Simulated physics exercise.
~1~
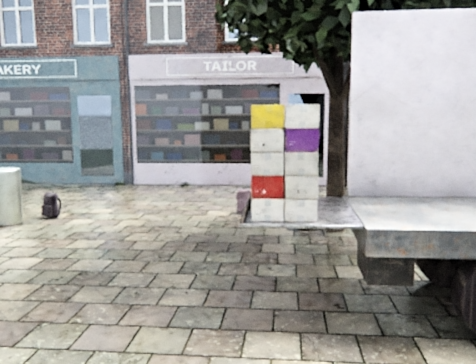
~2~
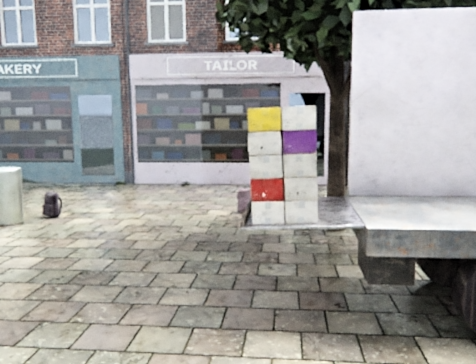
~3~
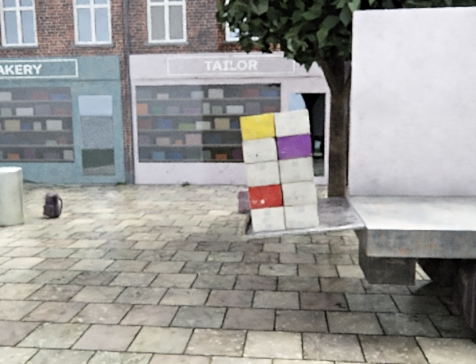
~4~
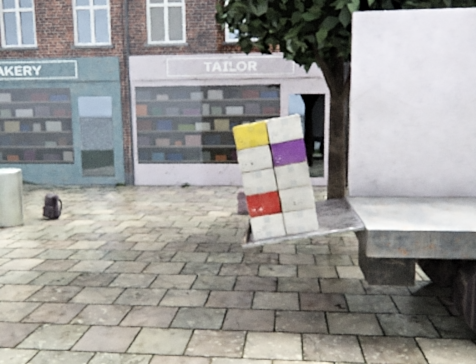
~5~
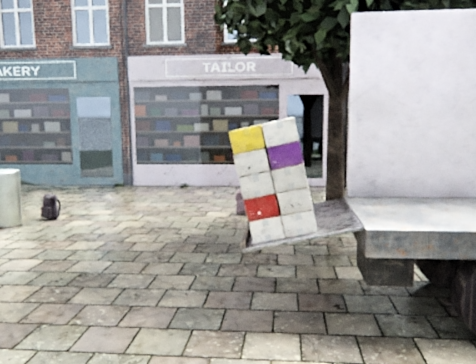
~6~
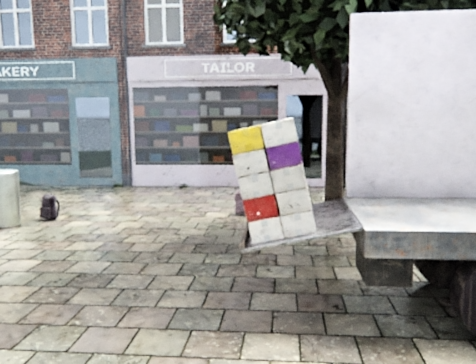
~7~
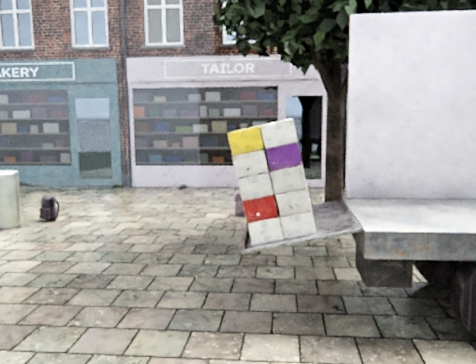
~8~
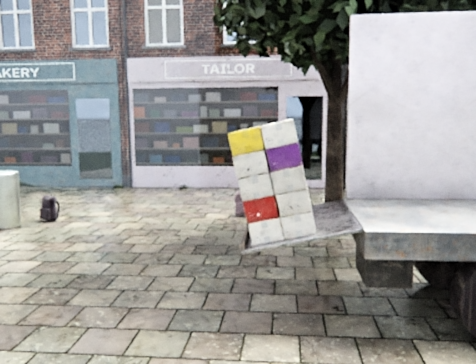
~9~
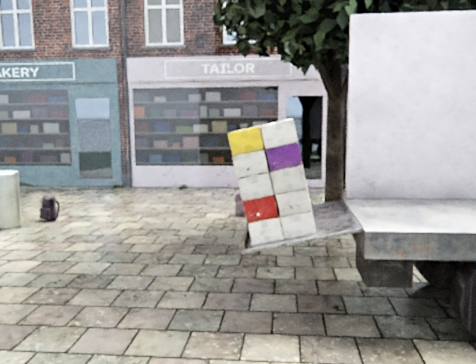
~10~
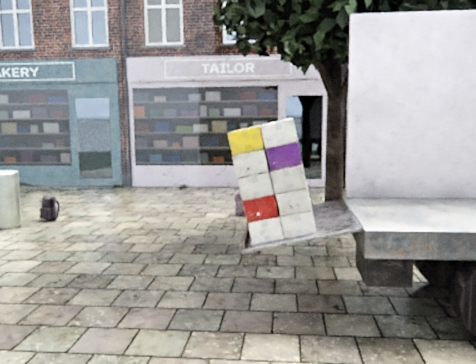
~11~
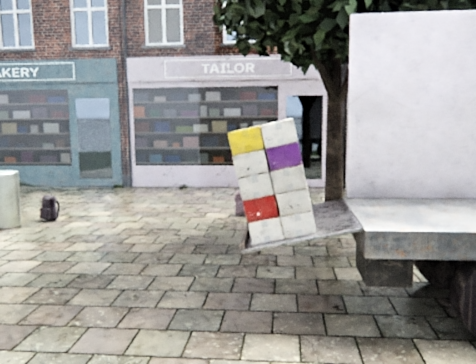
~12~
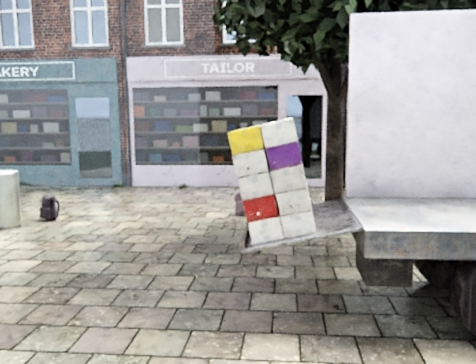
The clip opens on a paved square with a bakery and a tailor's shop behind, where a neat stack of white blocks stands on a flat platform beside a pale slab. One yellow, one purple and one red block stand out among the white ones. After a still moment, the platform begins to tilt, its left side dipping, and the stack leans left along with it. The tilt grows a little more and then stops. The blocks stay together without sliding or toppling, and the leaning stack rests motionless on the sloped platform to the end, while the view sways slightly.
